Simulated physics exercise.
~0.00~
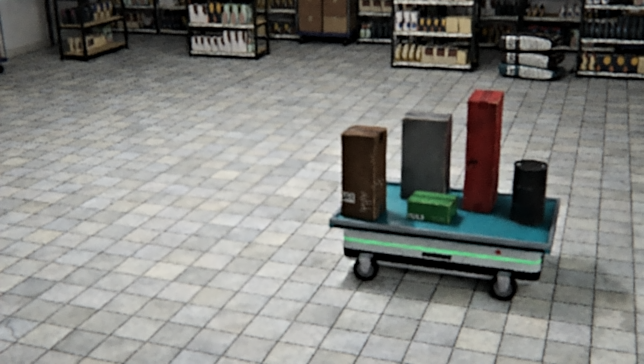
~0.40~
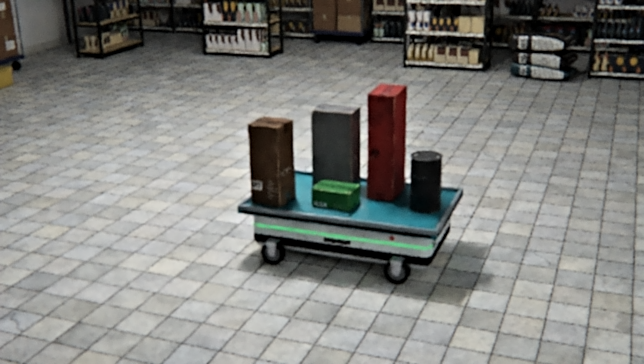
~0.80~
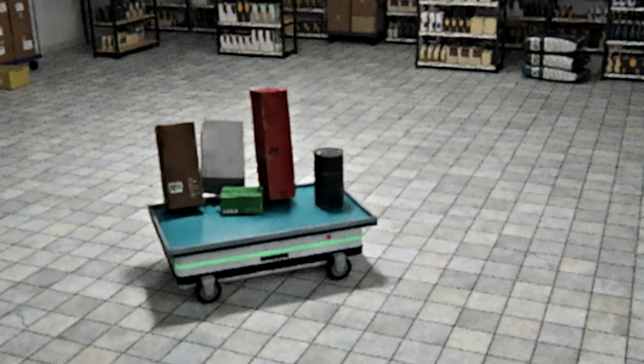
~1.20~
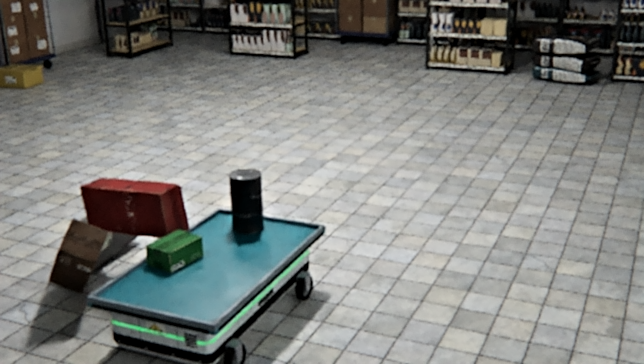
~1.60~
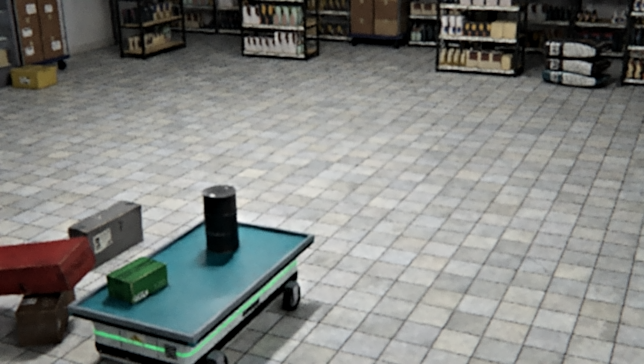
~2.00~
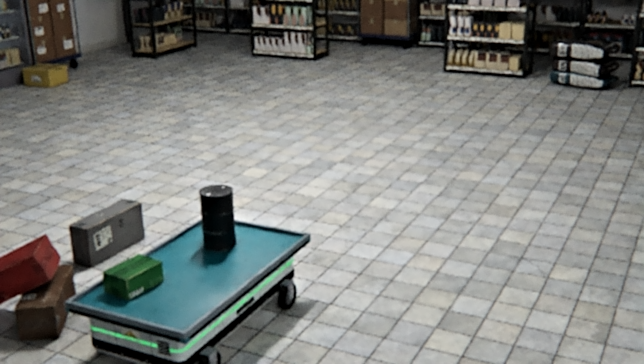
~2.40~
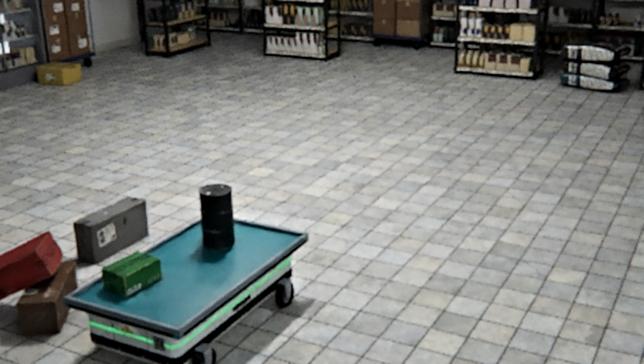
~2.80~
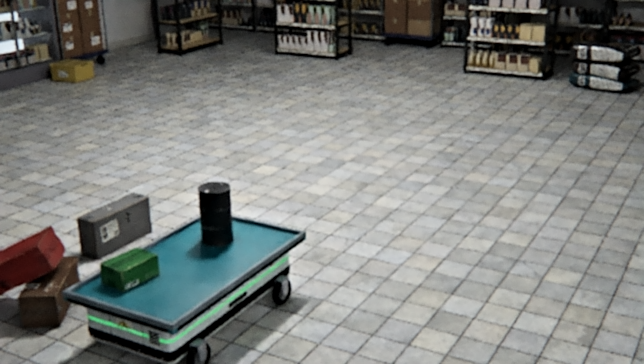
To begin with, a flat cart with a teal deck carries a brown box, a grey box, a red box, a green parcel and a black canister across a tiled floor lined with shelves. It rolls leftward, its load upright. As the cart swings round, the tall boxes lean toward its far left side. The red, grey and brown boxes topple off and land on the floor. The cart comes to rest, with the three boxes lying beside it at the left, while the black canister still stands on the deck near the green parcel.
